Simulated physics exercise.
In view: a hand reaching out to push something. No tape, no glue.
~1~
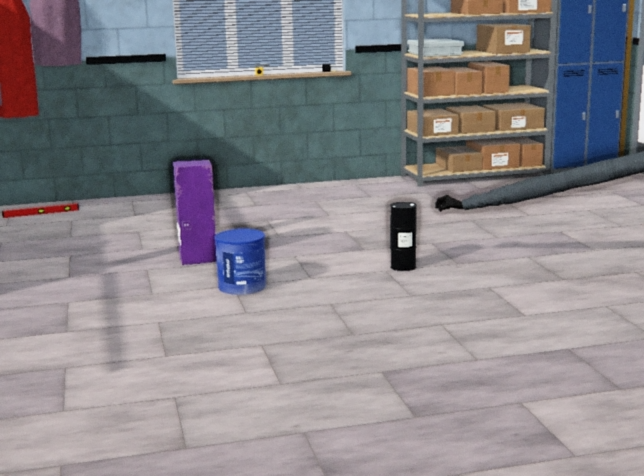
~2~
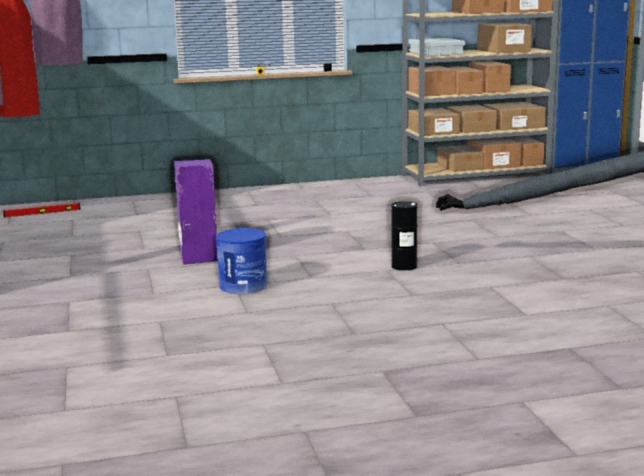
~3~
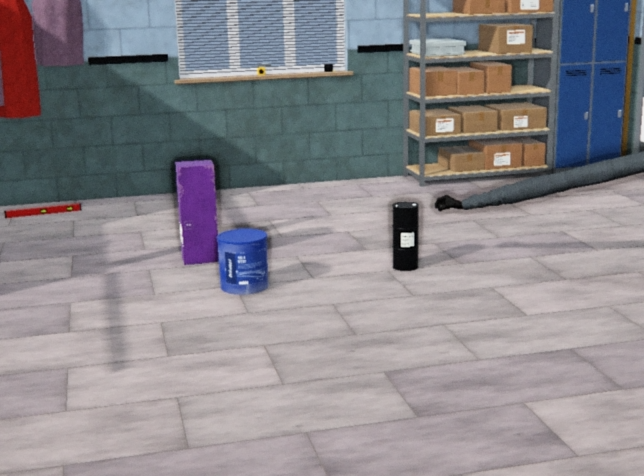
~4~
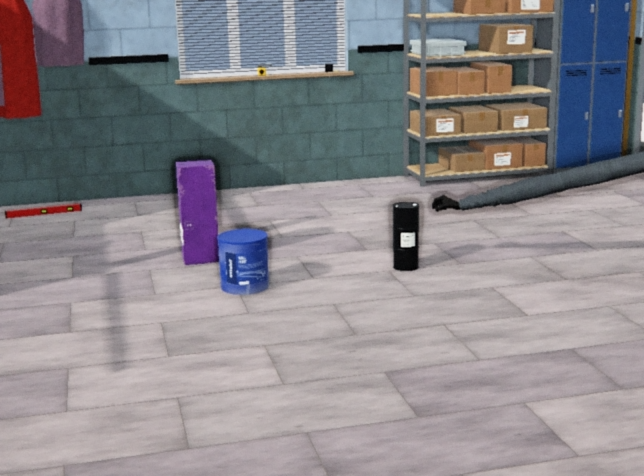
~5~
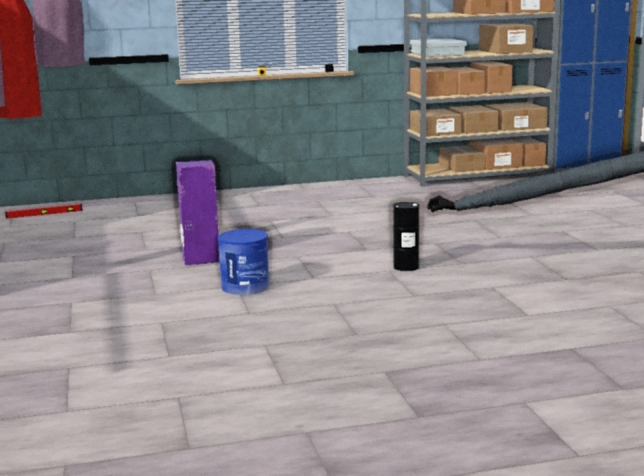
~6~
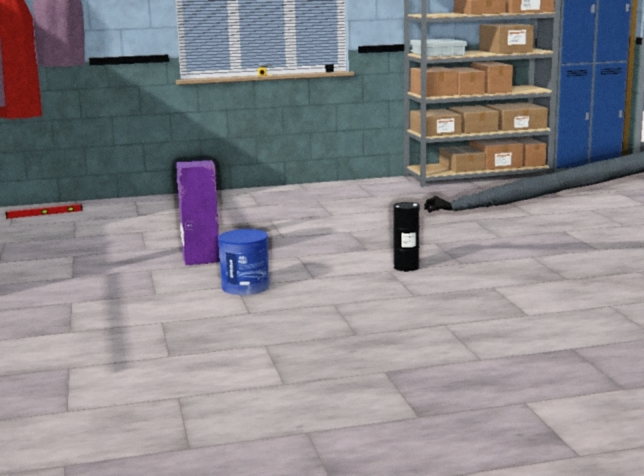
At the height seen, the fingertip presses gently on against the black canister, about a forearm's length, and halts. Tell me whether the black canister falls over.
The black canister falls over.
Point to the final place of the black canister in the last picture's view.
Around (359, 260).
Then, 0.30 s past the last view, black canister rocked 11° from its first pose near (400, 235).
Then, 0.70 s past the last view, black canister rocked 41° from its first pose near (383, 238).
Then, 0.80 s past the last view, black canister rocked 57° from its first pose near (375, 243).
Then, 1.00 s past the last view, black canister on its side near (360, 258).
Finally, down or leaning hard on the floor, black canister. Final places as the last picture's camera would see them, black canister near (359, 260).
